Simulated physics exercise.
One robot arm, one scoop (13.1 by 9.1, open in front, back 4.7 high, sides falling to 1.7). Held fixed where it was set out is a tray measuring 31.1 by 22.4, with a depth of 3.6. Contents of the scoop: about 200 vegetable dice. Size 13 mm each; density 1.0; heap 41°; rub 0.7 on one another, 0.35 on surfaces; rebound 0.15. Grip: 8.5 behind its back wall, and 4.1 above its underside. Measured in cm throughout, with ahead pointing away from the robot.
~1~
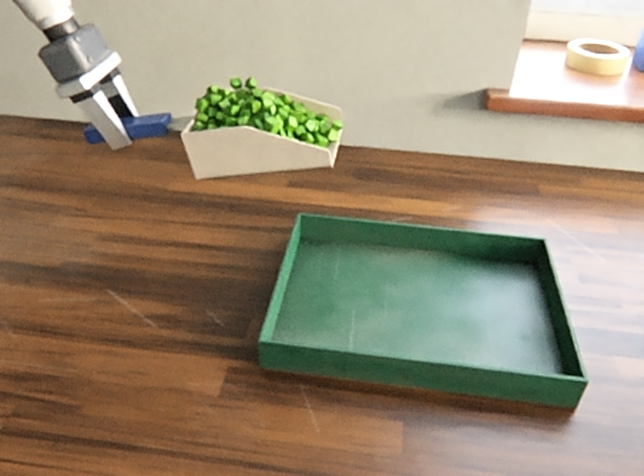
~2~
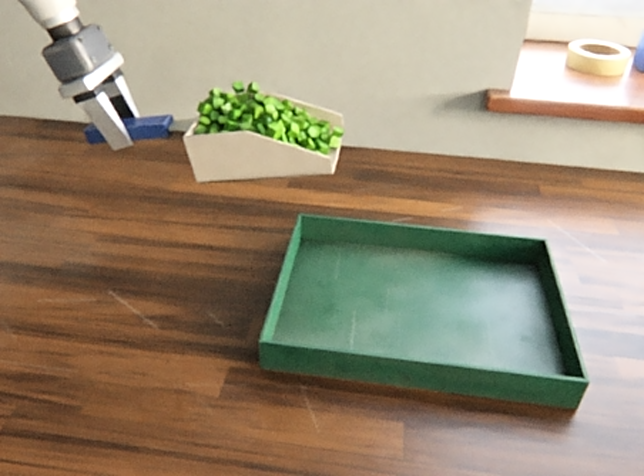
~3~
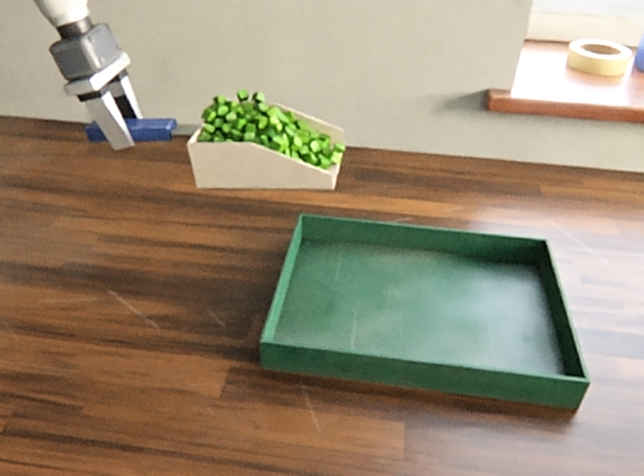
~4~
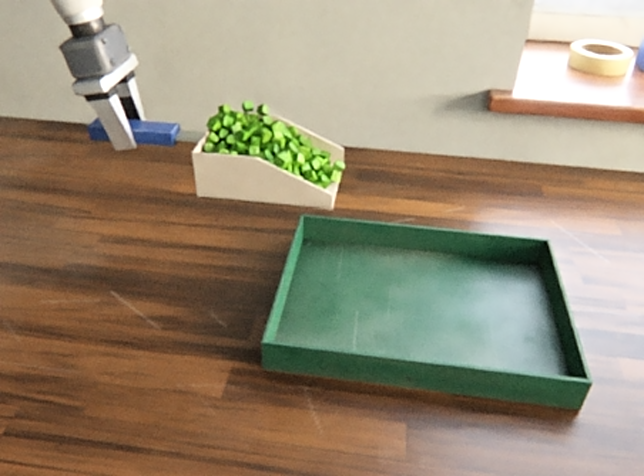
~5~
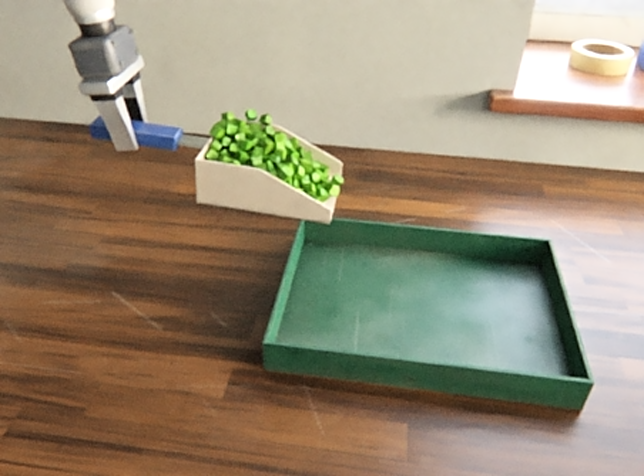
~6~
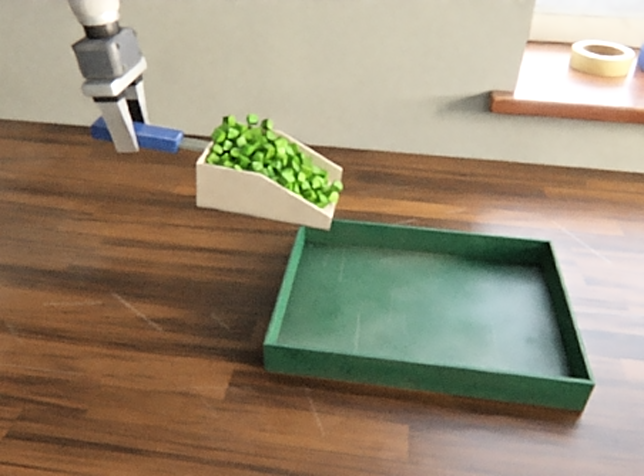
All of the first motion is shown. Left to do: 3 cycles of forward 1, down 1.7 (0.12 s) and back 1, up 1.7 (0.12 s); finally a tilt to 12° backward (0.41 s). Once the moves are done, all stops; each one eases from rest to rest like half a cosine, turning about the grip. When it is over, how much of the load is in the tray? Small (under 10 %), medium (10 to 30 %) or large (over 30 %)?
Small.
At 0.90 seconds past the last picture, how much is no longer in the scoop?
Near 0 per cent.
Then, 0.45 s after the last picture, tilted 6° forward, highest piece 20 above the table; 196 on the scoop, 1 in flight or on a rim.
Then, 0.90 s after the last picture, tilted 2° backward, highest piece 22 above the table; 195 on the scoop, 1 in the tray, 1 on the table or floor.
Then, 1.33 s after the last picture, tilted 12° backward, highest piece 24 above the table; 195 on the scoop, 1 in the tray, 1 on the table or floor.
Then, 2.38 s after the last picture, tilted 12° backward, highest piece 24 above the table; 195 on the scoop, 1 in the tray, 1 on the table or floor.
Final count, 195 on the scoop, 1 in the tray, 1 on the table or floor. That is 1 % in the tray.
